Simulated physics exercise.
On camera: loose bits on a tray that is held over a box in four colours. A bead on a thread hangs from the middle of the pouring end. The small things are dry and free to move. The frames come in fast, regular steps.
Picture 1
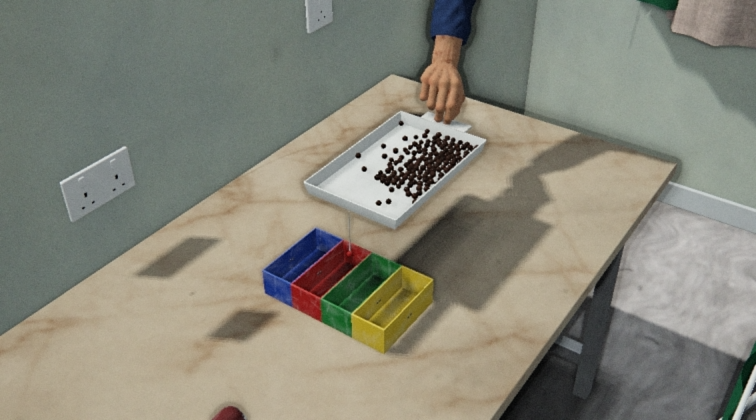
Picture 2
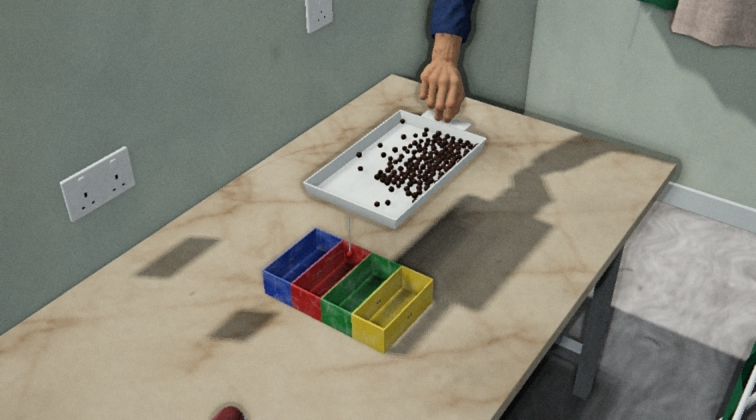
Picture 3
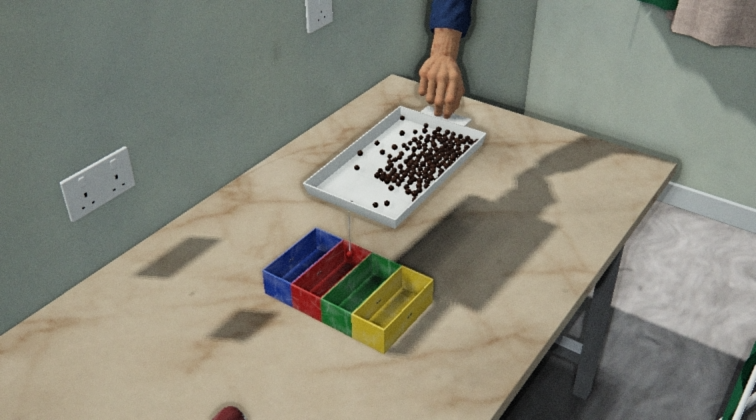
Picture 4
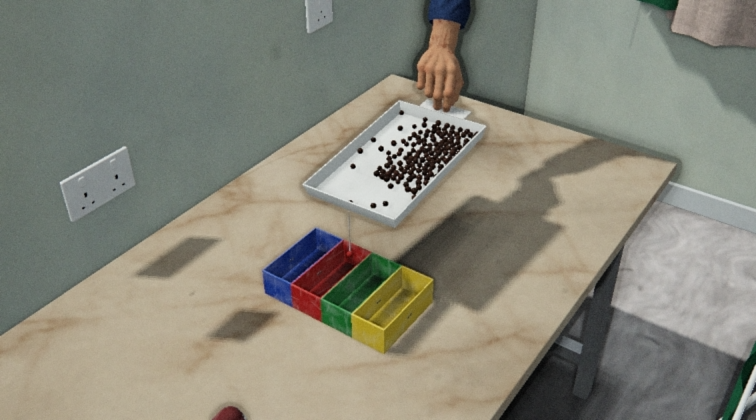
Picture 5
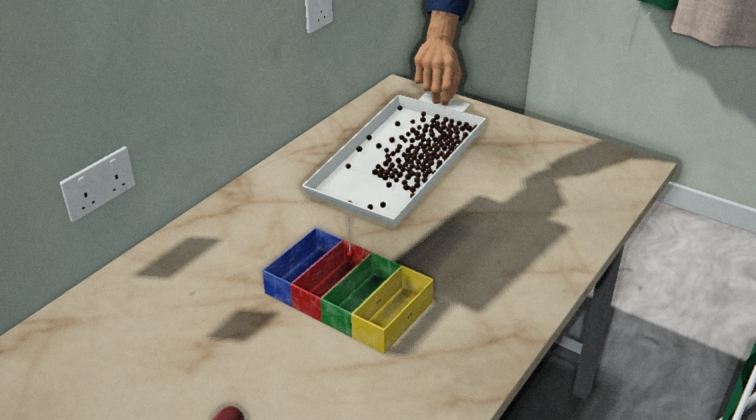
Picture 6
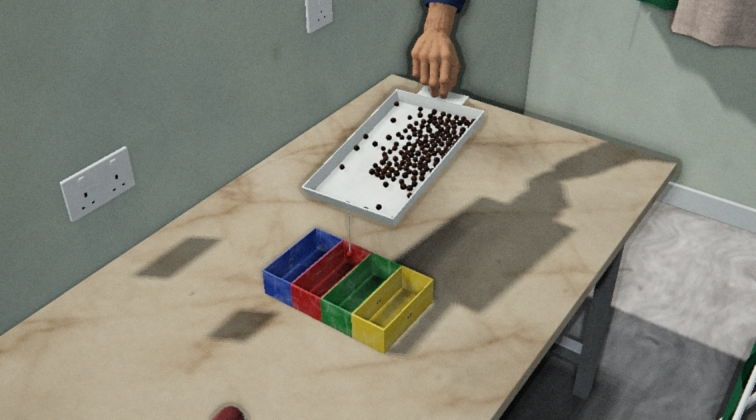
The clip opens on a hand holding a white tray of small dark brown balls above a marbled table, near a box with blue, red, green and yellow cells. The tray then tilts slightly, its near end lowest at the left corner, and the balls shift and spread a little across it.
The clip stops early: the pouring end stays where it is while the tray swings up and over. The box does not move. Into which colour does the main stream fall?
It favours the blue compartment.
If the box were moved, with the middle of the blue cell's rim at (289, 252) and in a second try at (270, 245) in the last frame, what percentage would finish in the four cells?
In turn 100 and 100 in a hundred.
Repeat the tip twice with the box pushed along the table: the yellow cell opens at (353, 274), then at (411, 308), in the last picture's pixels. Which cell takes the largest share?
At the first place red, at the second the blue one.
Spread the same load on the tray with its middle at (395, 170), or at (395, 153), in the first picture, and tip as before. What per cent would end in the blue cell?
The first gives 70 %, the second 80 %.
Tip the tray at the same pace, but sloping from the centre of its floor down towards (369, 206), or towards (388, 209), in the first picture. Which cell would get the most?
In turn: The green one; the cell in yellow.
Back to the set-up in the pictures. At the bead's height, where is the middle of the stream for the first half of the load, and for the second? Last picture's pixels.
Early half (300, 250), late half (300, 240).
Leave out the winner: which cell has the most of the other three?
The runner-up: The red one.
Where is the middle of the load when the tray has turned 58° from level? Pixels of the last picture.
At about (332, 191).
Shortly afterwards, tray tipped steeply; the bulk on the tray; a little in the blue cell; only a few in the red cell; only a few falling or outside the box.
Next, tray tipped right over; only a few on the tray; near two thirds in the blue cell; near a quarter in the red cell; near a quarter falling or outside the box.
Some moments later, tray tipped past a quarter turn; near two thirds in the blue cell; near a quarter in the red cell; a little falling or outside the box.
In the end, tray tipped past a quarter turn; near two thirds in the blue cell; near a quarter in the red cell; none at all in the yellow cell; none at all in the green cell; a little outside the box.
